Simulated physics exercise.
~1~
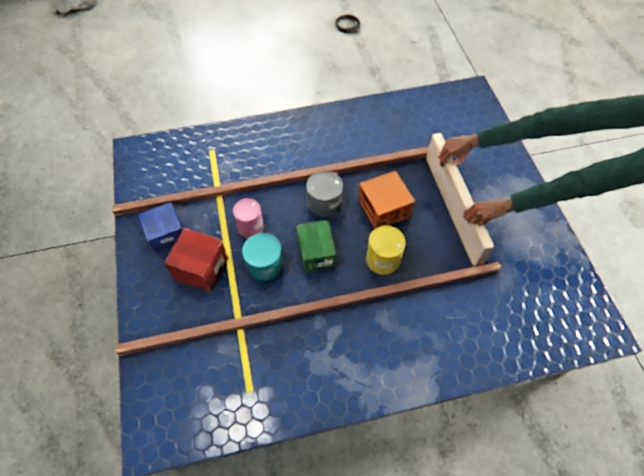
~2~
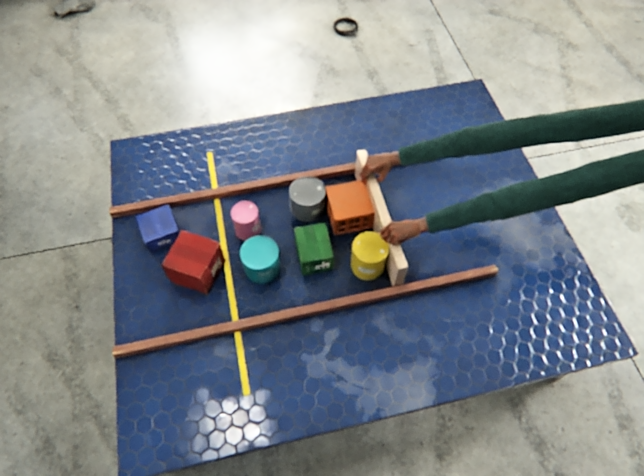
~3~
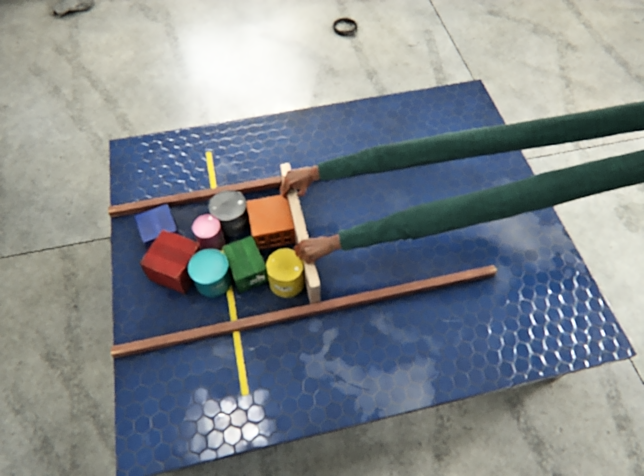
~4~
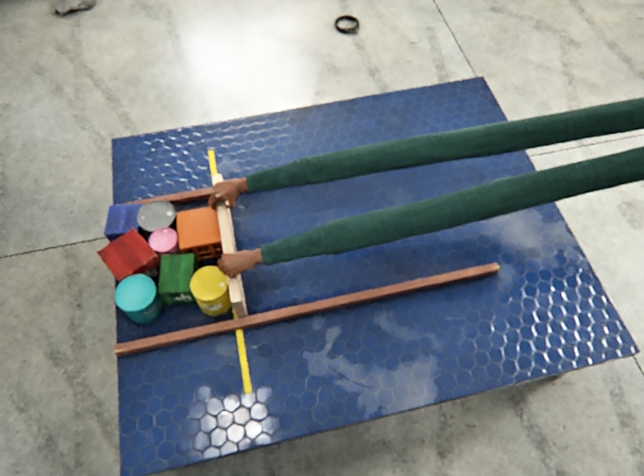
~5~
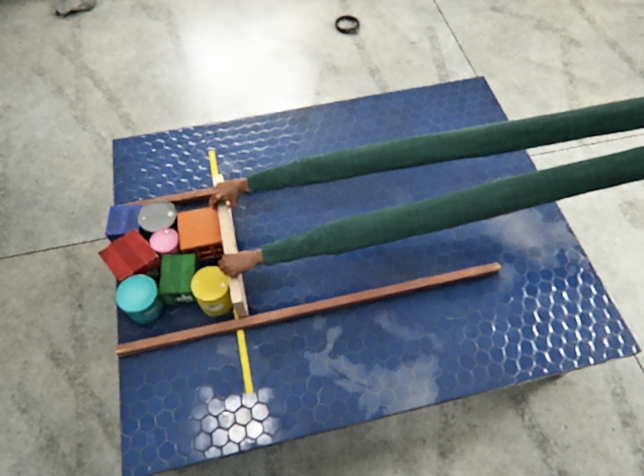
Two hands pushing a plank left between wooden rails, bunching colourful boxes and canisters past yellow tape, all staying on deck.
